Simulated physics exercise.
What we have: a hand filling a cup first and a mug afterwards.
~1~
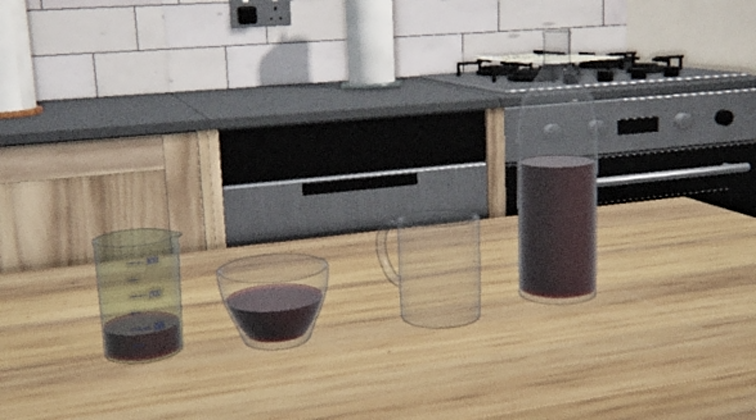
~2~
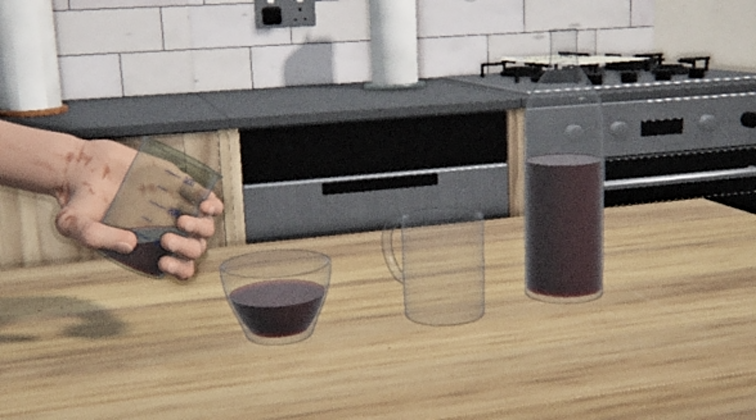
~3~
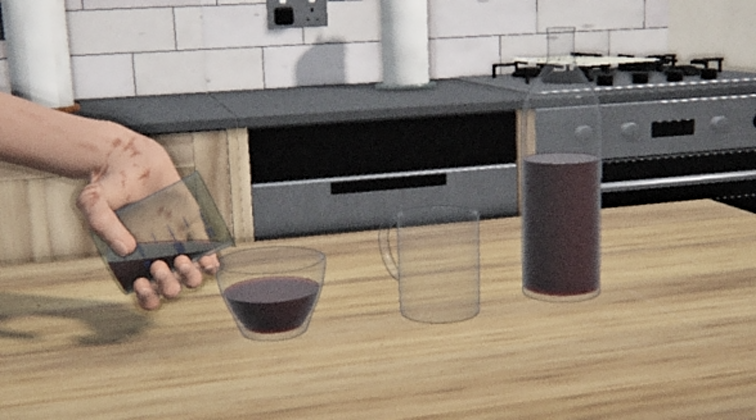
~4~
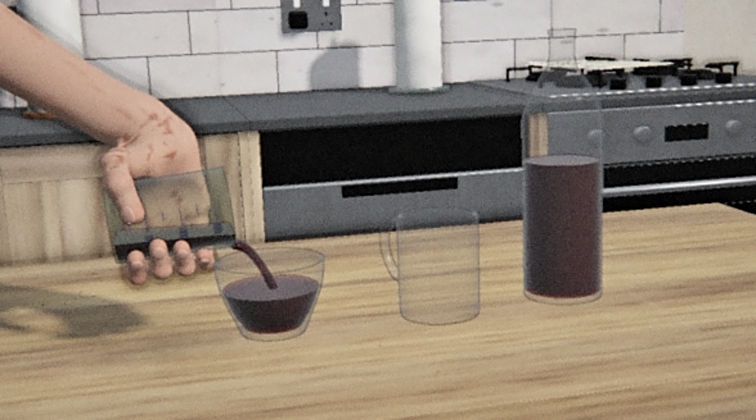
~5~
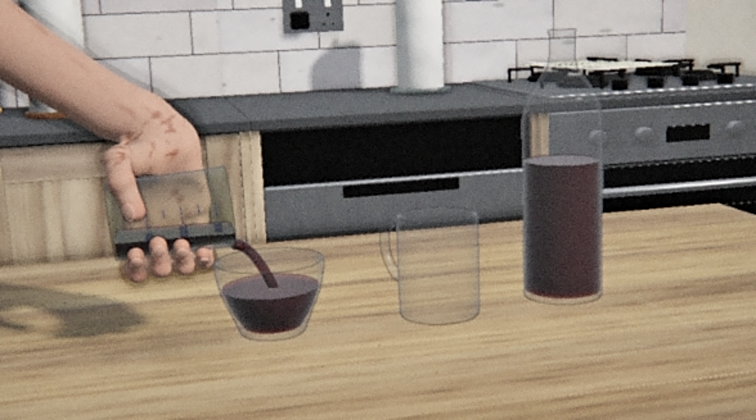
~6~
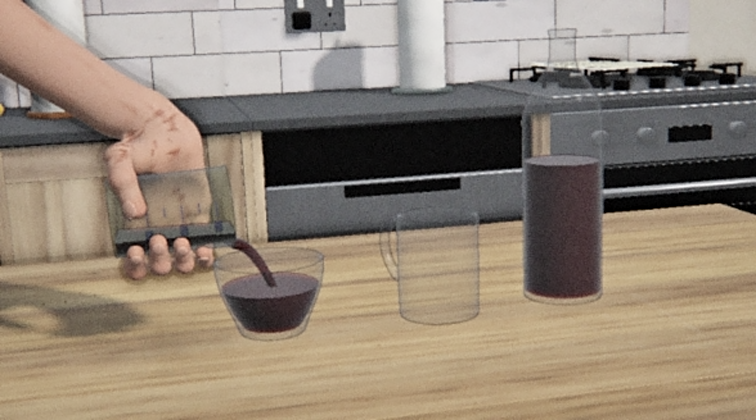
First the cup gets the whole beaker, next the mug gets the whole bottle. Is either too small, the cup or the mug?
The cup takes it all; the mug runs over.
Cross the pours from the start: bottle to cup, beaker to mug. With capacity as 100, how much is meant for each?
Near 210 and 20 in a hundred.
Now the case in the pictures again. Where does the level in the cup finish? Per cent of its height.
Some 70 per cent.
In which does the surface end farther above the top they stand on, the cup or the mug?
Higher in the mug.
Next, the cup is about two thirds full.
After that, the cup is about three quarters full.
Finally, the cup is about three quarters full; the mug is full to the brim with a puddle round it.
